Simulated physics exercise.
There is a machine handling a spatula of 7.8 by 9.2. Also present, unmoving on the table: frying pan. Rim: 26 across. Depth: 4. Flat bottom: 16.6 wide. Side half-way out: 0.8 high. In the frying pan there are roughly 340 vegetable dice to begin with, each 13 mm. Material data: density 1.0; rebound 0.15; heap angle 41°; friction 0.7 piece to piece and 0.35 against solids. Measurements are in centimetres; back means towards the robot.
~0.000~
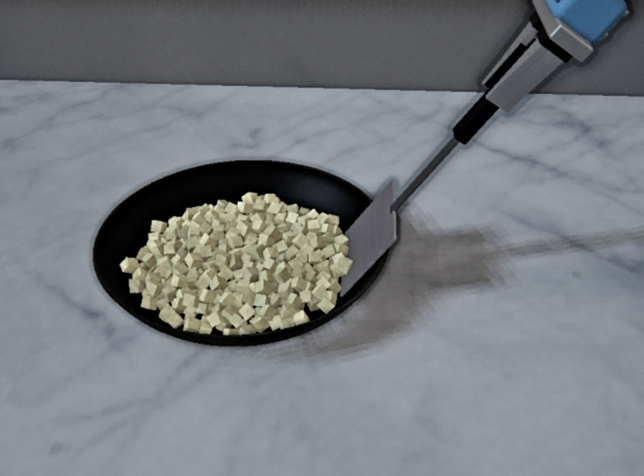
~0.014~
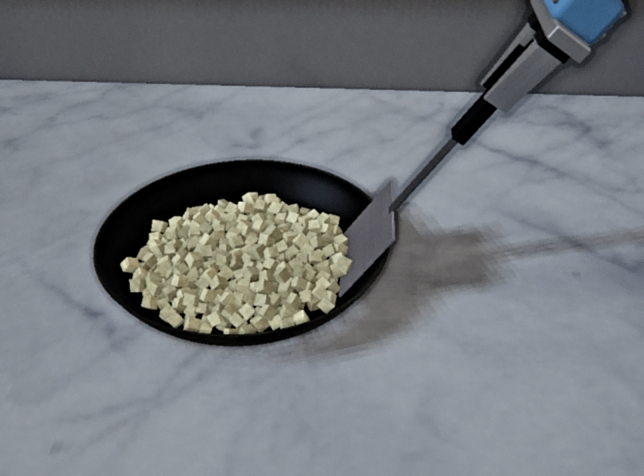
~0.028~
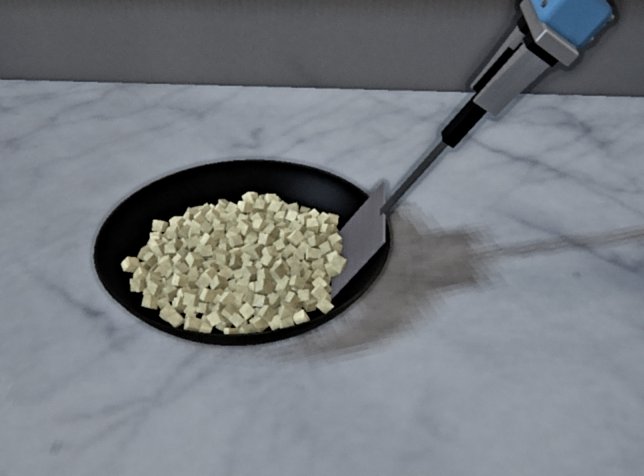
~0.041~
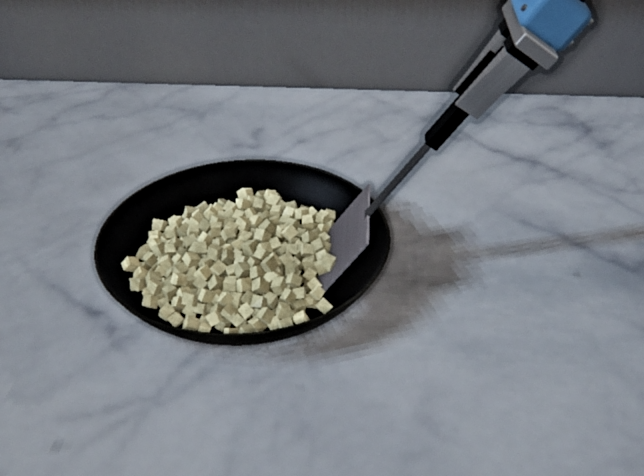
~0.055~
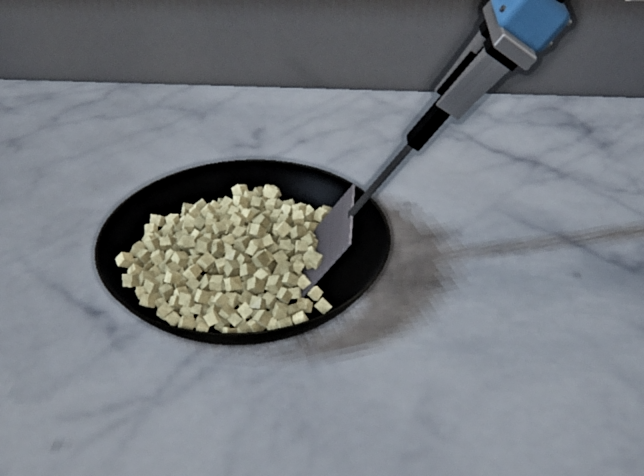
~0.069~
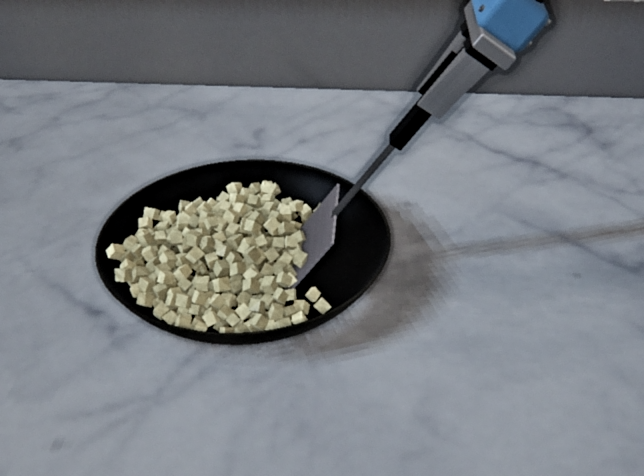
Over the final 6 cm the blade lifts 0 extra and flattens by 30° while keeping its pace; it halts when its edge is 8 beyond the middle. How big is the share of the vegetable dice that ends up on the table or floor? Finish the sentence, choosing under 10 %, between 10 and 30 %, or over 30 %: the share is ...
The share is between 10 and 30 %.
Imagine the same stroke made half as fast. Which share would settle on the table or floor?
About 15 in a hundred.
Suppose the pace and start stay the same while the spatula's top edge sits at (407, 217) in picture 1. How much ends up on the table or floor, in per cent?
Near 15 in a hundred.
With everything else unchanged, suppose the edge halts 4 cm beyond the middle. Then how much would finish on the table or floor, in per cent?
It would be near 5 per cent.
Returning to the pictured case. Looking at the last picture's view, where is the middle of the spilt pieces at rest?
About (72, 248).
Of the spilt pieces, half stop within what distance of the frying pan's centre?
The answer is around 18 cm.
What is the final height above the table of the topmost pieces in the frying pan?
Some 6.5 cm above the table.
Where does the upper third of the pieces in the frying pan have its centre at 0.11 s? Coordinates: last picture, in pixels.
Roughly pixel (191, 242).
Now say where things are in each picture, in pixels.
The spatula top edge at (395, 207), sloping 56°; upper third of the load around (251, 250), from x 130 to 345, top at y 200; 341 in the frying pan, in the first picture.
The spatula top edge at (393, 208), sloping 56°; upper third of the load around (252, 250), from x 130 to 345, top at y 200, in the second picture.
The spatula top edge at (384, 210), sloping 56°; upper third of the load around (259, 250), from x 130 to 340, top at y 200, in the third picture.
The spatula top edge at (369, 212), sloping 56°; upper third of the load around (255, 248), from x 130 to 330, top at y 195, in the fourth picture.
The spatula top edge at (352, 212), sloping 56°; upper third of the load around (243, 244), from x 125 to 330, top at y 190, in the fifth picture.
The spatula top edge at (336, 212), sloping 56°; upper third of the load around (232, 241), from x 115 to 325, top at y 190; 341 in the frying pan, in the sixth picture.
After 0.11 s, sloping 56°, highest piece 6 above the table; 341 in the frying pan.
After 0.14 s, sloping 46°, highest piece 7 above the table; 339 in the frying pan, 2 on the blade or in flight.
After 0.36 s, sloping 26°, highest piece 6 above the table; 281 in the frying pan, 59 on the table or floor, 1 on the blade or in flight.
After 1.41 s, sloping 26°, highest piece 6 above the table; 281 in the frying pan, 60 on the table or floor.
In the end, 281 in the frying pan, 60 on the table or floor. That is 18 % on the table or floor.
